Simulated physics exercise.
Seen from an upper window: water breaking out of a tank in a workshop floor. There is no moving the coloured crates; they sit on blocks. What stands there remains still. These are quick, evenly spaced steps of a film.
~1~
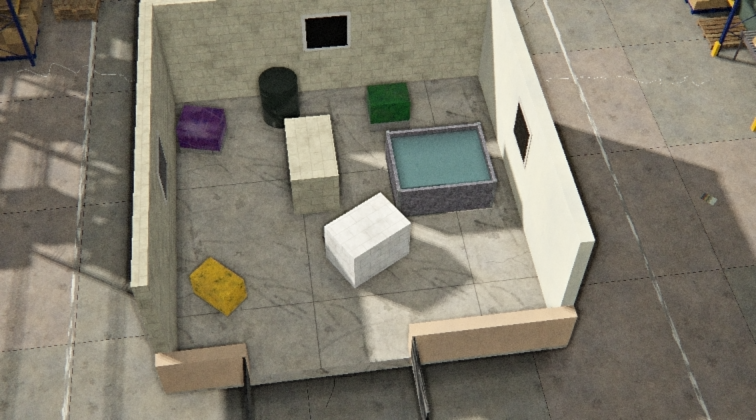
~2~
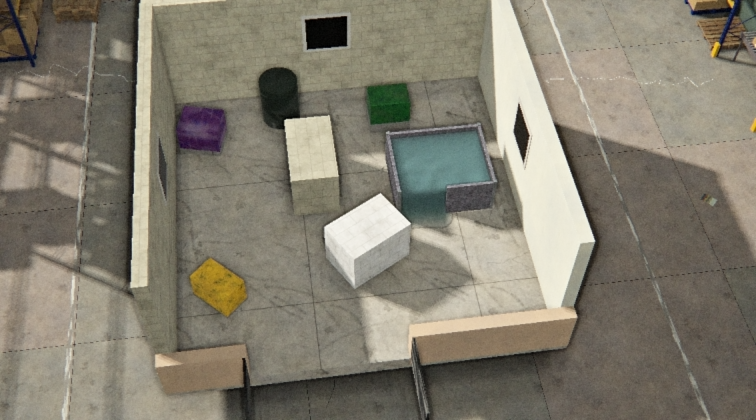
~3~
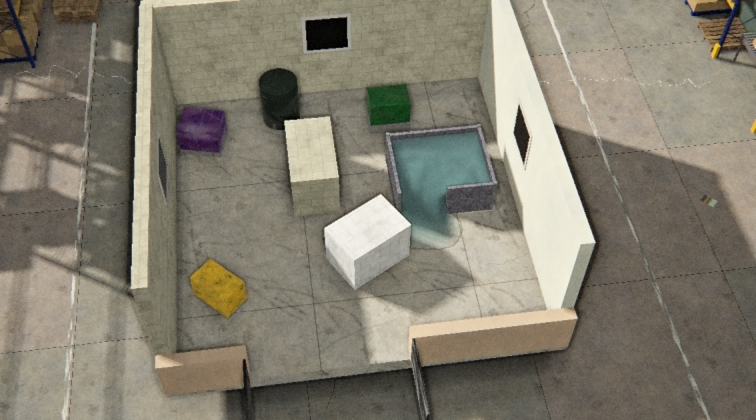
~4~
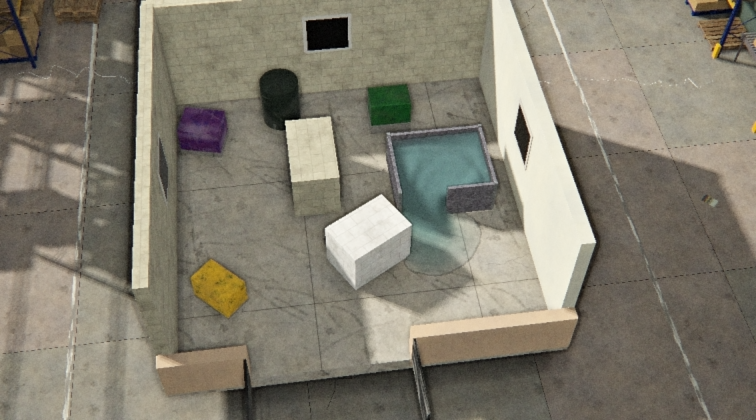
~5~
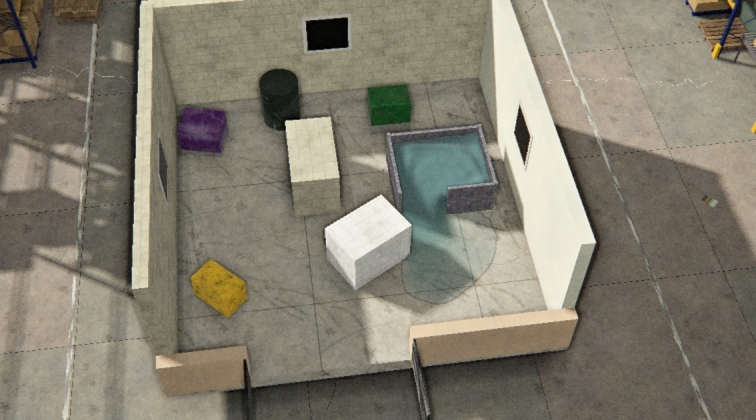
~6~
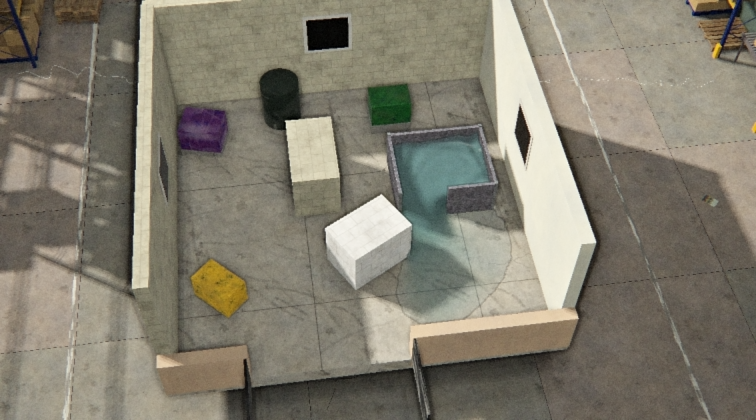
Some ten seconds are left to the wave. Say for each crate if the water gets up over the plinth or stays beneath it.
At the green crate the water stays beneath; at the purple crate the water stays beneath; at the yellow crate the water gets over.
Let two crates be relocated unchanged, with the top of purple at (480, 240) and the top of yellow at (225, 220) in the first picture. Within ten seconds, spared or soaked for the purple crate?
The purple crate is flooded.
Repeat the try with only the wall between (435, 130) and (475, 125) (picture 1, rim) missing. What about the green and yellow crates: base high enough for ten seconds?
Within ten seconds the green crate is drenched and the yellow crate is drenched.
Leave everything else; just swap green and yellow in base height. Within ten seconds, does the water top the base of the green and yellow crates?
In that case the green crate is swamped, and the yellow crate is unaffected.
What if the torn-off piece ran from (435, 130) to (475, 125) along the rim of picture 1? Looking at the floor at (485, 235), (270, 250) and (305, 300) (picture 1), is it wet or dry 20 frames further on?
Point by point: Unwetted, unwetted, unwetted.
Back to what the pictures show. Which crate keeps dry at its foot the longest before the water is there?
Answer: The one in purple.
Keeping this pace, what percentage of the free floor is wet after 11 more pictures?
Around 30 percent, give or take.
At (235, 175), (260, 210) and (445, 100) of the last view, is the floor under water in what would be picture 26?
Point one left clear, point two left clear, point three left clear.
A moment on, water covers 20 % of the floor; the green crate not reached, the purple crate not reached, the yellow crate not reached.
Next, water covers 30 % of the floor; the green crate water round its plinth, the purple crate not reached, the yellow crate not reached.
Then, water covers 40 % of the floor; the green crate water round its plinth, the purple crate not reached, the yellow crate not reached.
Later, water covers 65 % of the floor; the green crate water round its plinth, the purple crate not reached, the yellow crate water round its plinth.
In the end, water covers 85 % of the floor; the green crate stayed above the water, the purple crate stayed above the water, the yellow crate was topped.
